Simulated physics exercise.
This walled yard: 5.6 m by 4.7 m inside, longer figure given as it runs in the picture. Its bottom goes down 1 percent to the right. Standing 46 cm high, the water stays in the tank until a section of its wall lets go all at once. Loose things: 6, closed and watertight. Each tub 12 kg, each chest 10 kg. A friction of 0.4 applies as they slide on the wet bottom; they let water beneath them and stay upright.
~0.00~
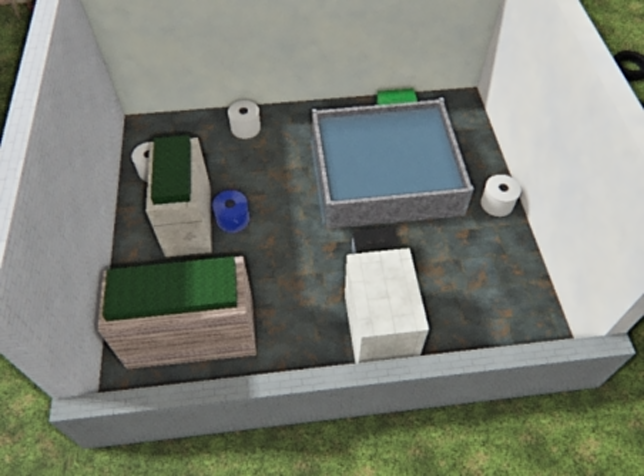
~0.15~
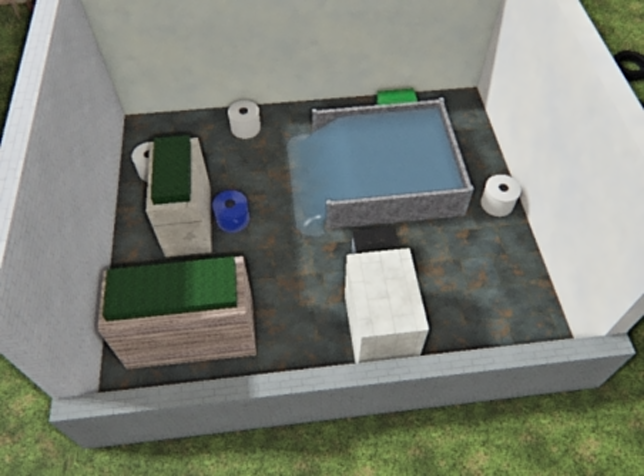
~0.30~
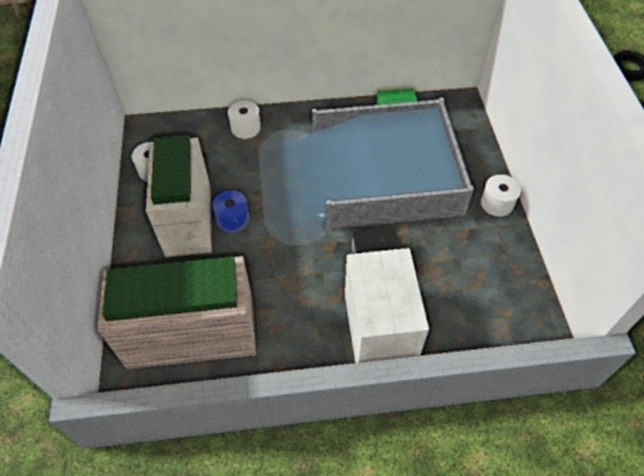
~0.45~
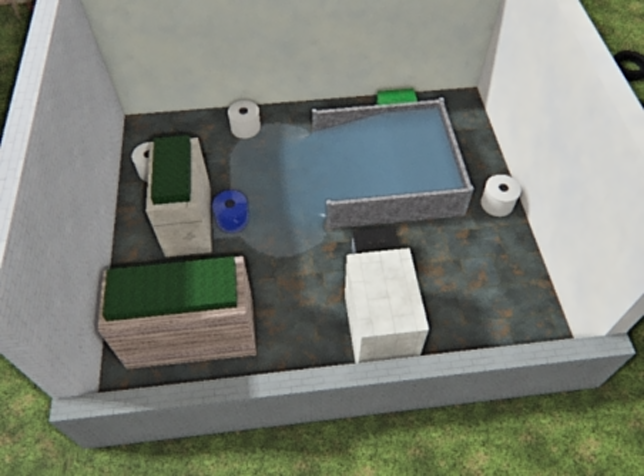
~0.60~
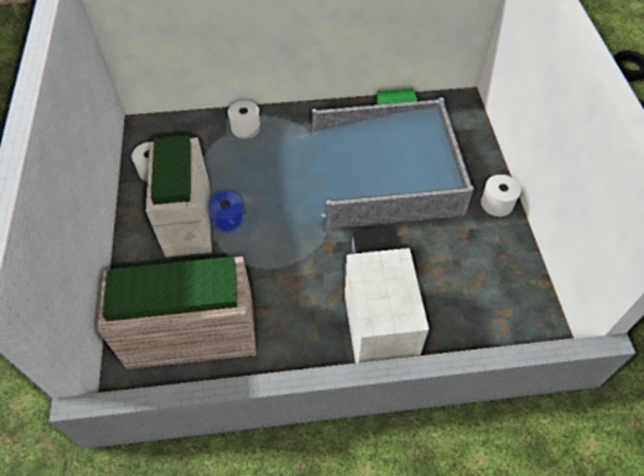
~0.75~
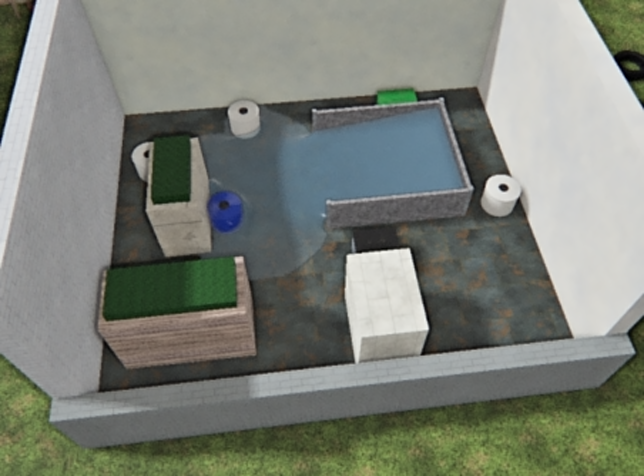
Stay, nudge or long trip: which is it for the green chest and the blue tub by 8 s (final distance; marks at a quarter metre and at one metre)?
By the end the green chest is well away and the blue tub is well away.
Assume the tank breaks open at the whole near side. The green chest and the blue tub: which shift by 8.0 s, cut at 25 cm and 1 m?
Then the green chest goes a great distance and the blue tub remains roughly in place.
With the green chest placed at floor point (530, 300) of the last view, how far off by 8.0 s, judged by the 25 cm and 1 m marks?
Outcome: It sits still.
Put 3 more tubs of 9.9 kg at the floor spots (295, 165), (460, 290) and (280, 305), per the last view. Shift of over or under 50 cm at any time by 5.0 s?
Taking them in order: Far enough, not far enough and far enough.
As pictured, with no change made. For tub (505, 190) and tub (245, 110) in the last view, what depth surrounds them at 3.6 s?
Depths: Near 0 cm, then near 16 cm.
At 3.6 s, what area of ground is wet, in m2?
Around 16 m2 of it.
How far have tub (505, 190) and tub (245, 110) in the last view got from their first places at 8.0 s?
Taking them in turn, the shifts are 10 cm and 150 cm.
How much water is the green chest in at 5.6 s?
Roughly 5 cm at that moment.
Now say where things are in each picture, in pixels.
The green chest at (398, 99) rests on the ground; the blue tub at (230, 204), on the bottom; water covers 3.0 m2; 0 of 6 have shifted, in the first picture.
The green chest at (398, 99), on the bottom; the blue tub at (230, 204) rests on the ground; 3.7 m2 under water; 0 of 6 have shifted, in the second picture.
The green chest at (398, 99) rests on the ground; the blue tub at (230, 204) rests on the ground; 4.6 m2 under water; 0 of 6 have shifted, in the third picture.
The green chest at (398, 99) rests on the ground; the blue tub at (230, 204), on the bottom; water covers 5.5 m2; 0 of 6 have shifted, in the fourth picture.
The green chest at (398, 99), on the bottom; the blue tub at (225, 205) rests on the ground, 6 cm from its start; water covers 6.4 m2; 1 of 6 have shifted, in the fifth picture.
The green chest at (398, 99) rests on the ground; the blue tub at (224, 206) rests on the ground, 8 cm from its start; water covers 7.3 m2; 1 of 6 have shifted, in the sixth picture.
After 1.6 s the green chest is near (398, 99), 0.0 m from its start, aground; the blue tub is near (229, 233), 0.5 m from its start, afloat; 1 afloat.
After 3.6 s the green chest is near (398, 99), 0.0 m from its start, aground; the blue tub is near (328, 289), 1.8 m from its start, aground; 2 afloat.
After 5.6 s the green chest is near (466, 91), 1.1 m from its start, afloat; the blue tub is near (328, 289), 1.8 m from its start, aground; 3 afloat.
After 8.0 s the green chest is near (483, 167), 1.7 m from its start, afloat; the blue tub is near (323, 280), 1.7 m from its start, aground; 3 afloat.
